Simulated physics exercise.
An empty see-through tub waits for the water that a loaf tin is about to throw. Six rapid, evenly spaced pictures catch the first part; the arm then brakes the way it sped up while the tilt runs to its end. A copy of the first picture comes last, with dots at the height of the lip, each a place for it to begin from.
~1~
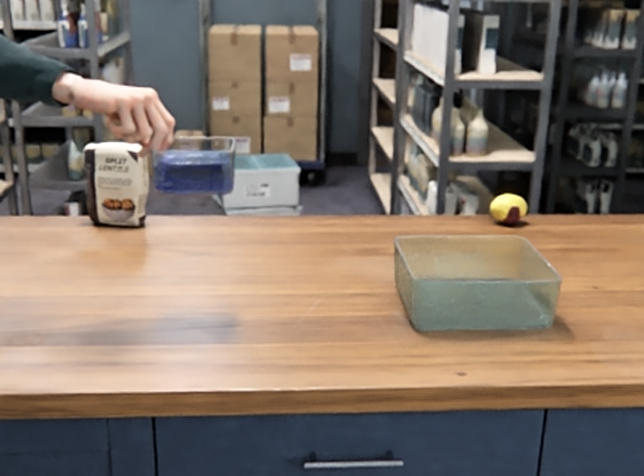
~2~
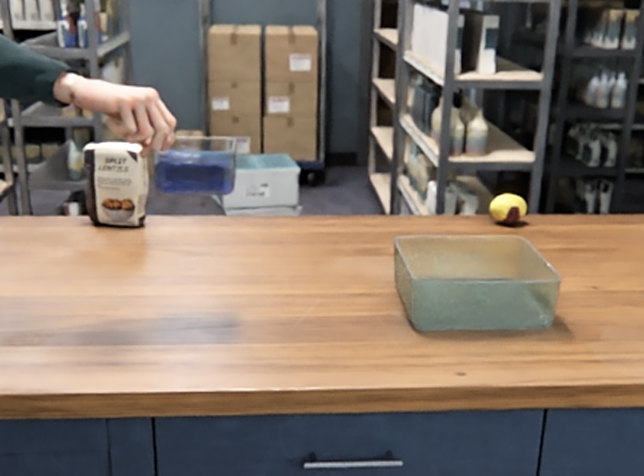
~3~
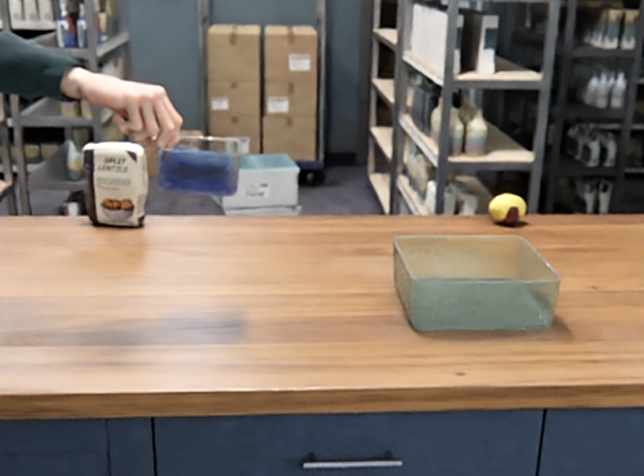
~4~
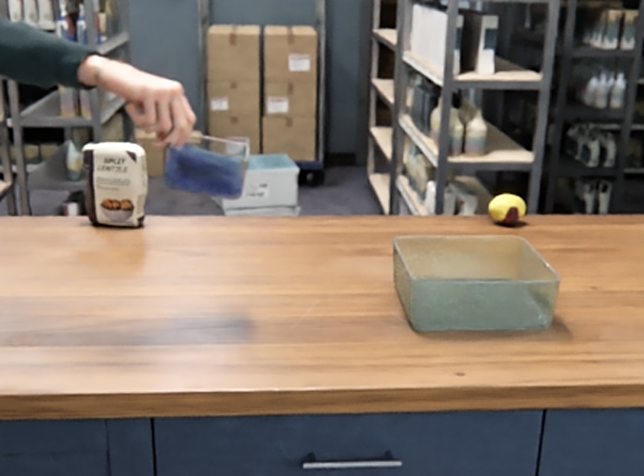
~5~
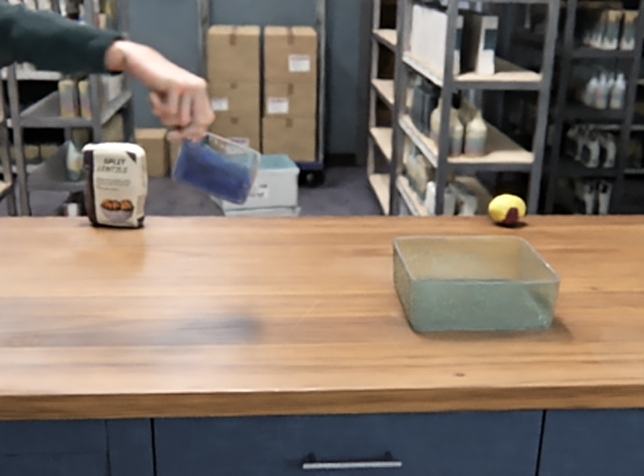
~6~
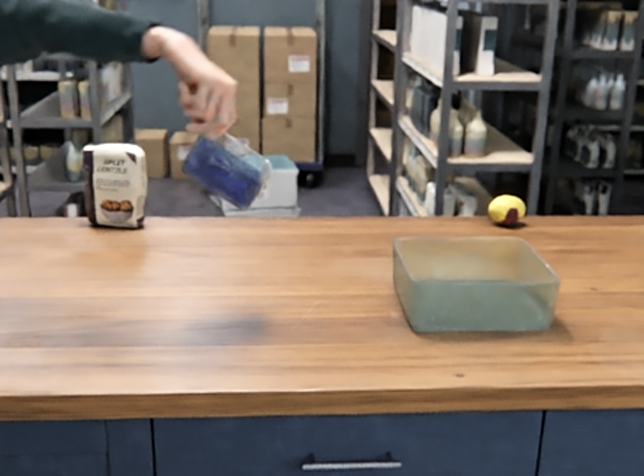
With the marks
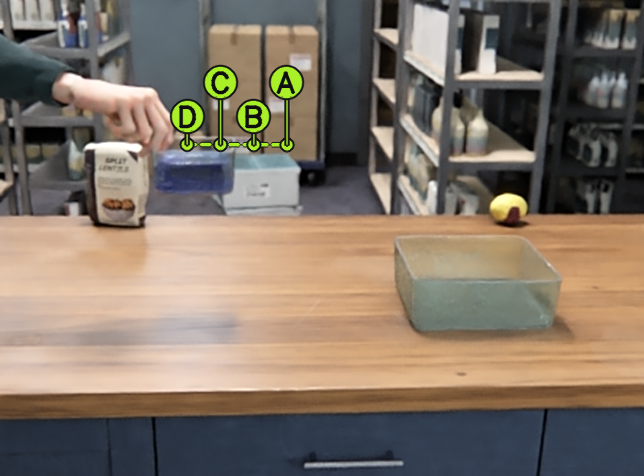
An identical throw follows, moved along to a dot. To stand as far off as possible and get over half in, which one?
Choose B.
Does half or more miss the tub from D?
Yes, that goes wrong.
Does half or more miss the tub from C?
Yes.
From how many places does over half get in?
Two of the four.
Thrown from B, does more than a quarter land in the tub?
Yes.
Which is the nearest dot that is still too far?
The answer is C.
In lime, A at (286, 144); B at (253, 144); C at (220, 144); D at (187, 144).
With A, about 68 % lands in the tub, 8 % falls short and 24 % goes beside or beyond.
With B, about 72 % lands in the tub, 16 % falls short and 12 % goes beside or beyond.
With C, about 6 % lands in the tub, 90 % falls short and 4 % goes beside or beyond.
With D, about 0 % lands in the tub, 99 % falls short.
